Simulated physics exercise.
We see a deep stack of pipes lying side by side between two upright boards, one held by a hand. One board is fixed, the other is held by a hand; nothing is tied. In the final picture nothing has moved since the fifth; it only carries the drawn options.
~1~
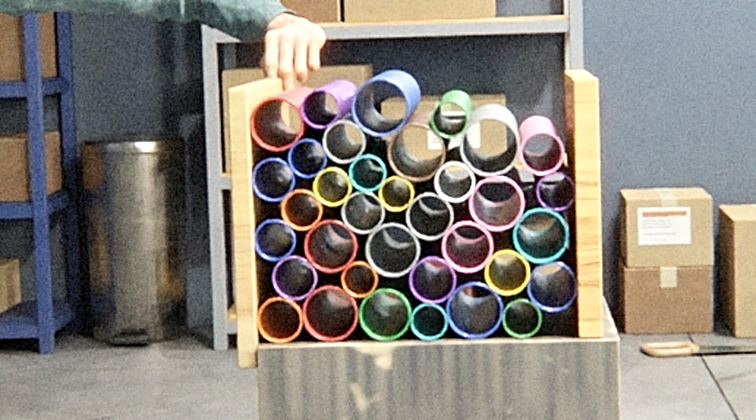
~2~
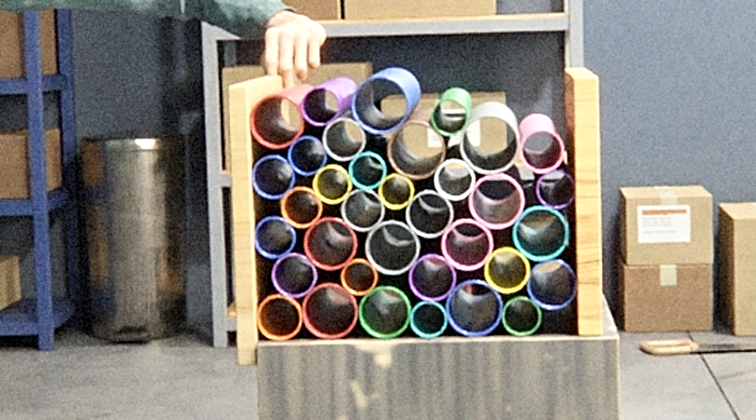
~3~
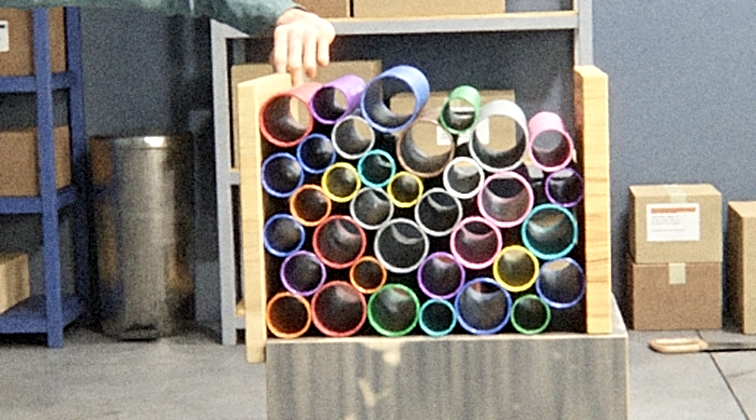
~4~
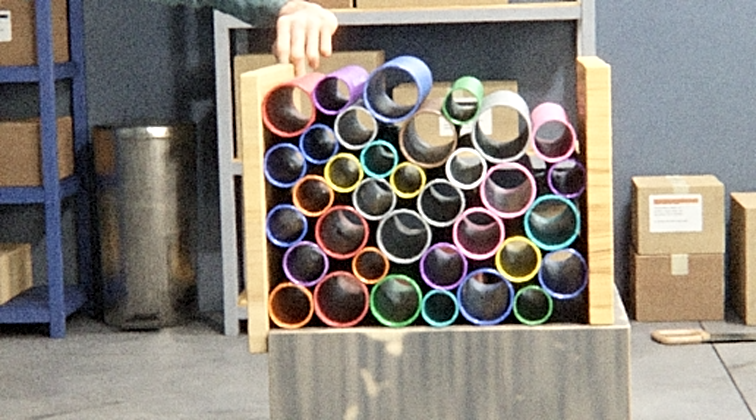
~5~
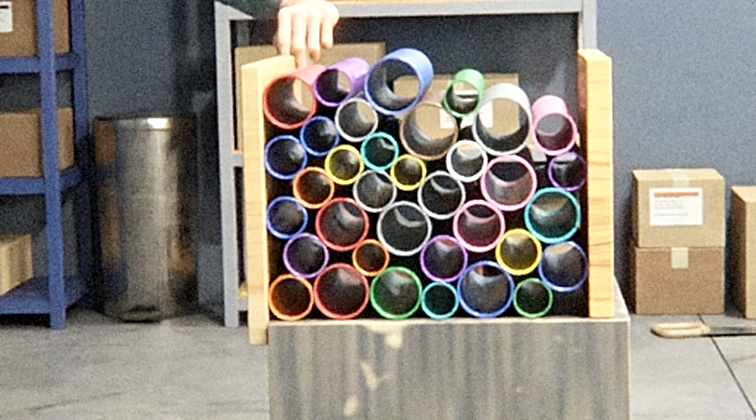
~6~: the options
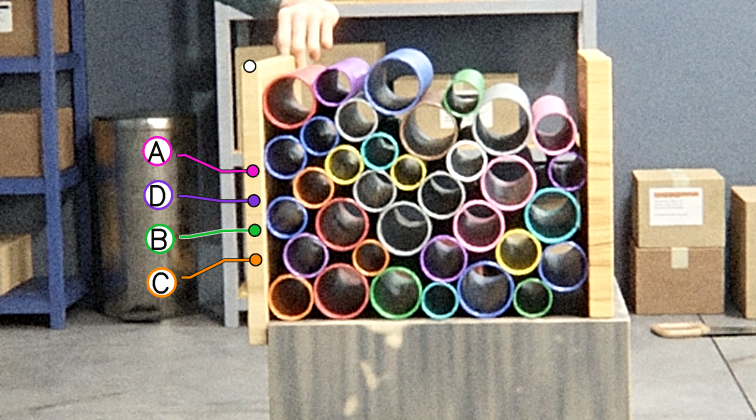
A deep stack of colourful pipes, seen end-on from straight in front, fills the space between two upright wooden boards on a grey block in a storeroom. Blue shelving and a metal bin stand at left, cardboard boxes at right, and a hand rests by the left board's top. The view shifts slightly, while the pipes show almost no movement among themselves.
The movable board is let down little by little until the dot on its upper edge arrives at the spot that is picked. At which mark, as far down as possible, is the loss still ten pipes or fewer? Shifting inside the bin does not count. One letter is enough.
Slide it to C.
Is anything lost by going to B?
Yes, at B.
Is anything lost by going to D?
At D: Yes.
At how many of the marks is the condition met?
The number is four.
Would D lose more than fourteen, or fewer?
Fewer than fourteen.
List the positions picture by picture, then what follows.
In the first picture, side board (265, 211); an orange pipe (280, 320); a green pipe (522, 318).
In the second picture, a green pipe (521, 316); a blue pipe (552, 284).
In the third picture, an orange pipe (310, 205); a pink pipe (506, 200).
In the fourth picture, a grey pipe (356, 128); a grey pipe (501, 134).
In the fifth picture, side board (277, 188); an orange pipe (291, 298); a green pipe (533, 298).
On the copy, A at (253, 171); B at (255, 230); C at (256, 260); D at (254, 201); the white dot at (250, 67).
On C. First, top of the board (264, 158).
Then, top of the board (266, 257).
Finally, top of the board (267, 259), ten out over the board.
By contrast, A two out over the board; B about five out over the board; D two out over the board.
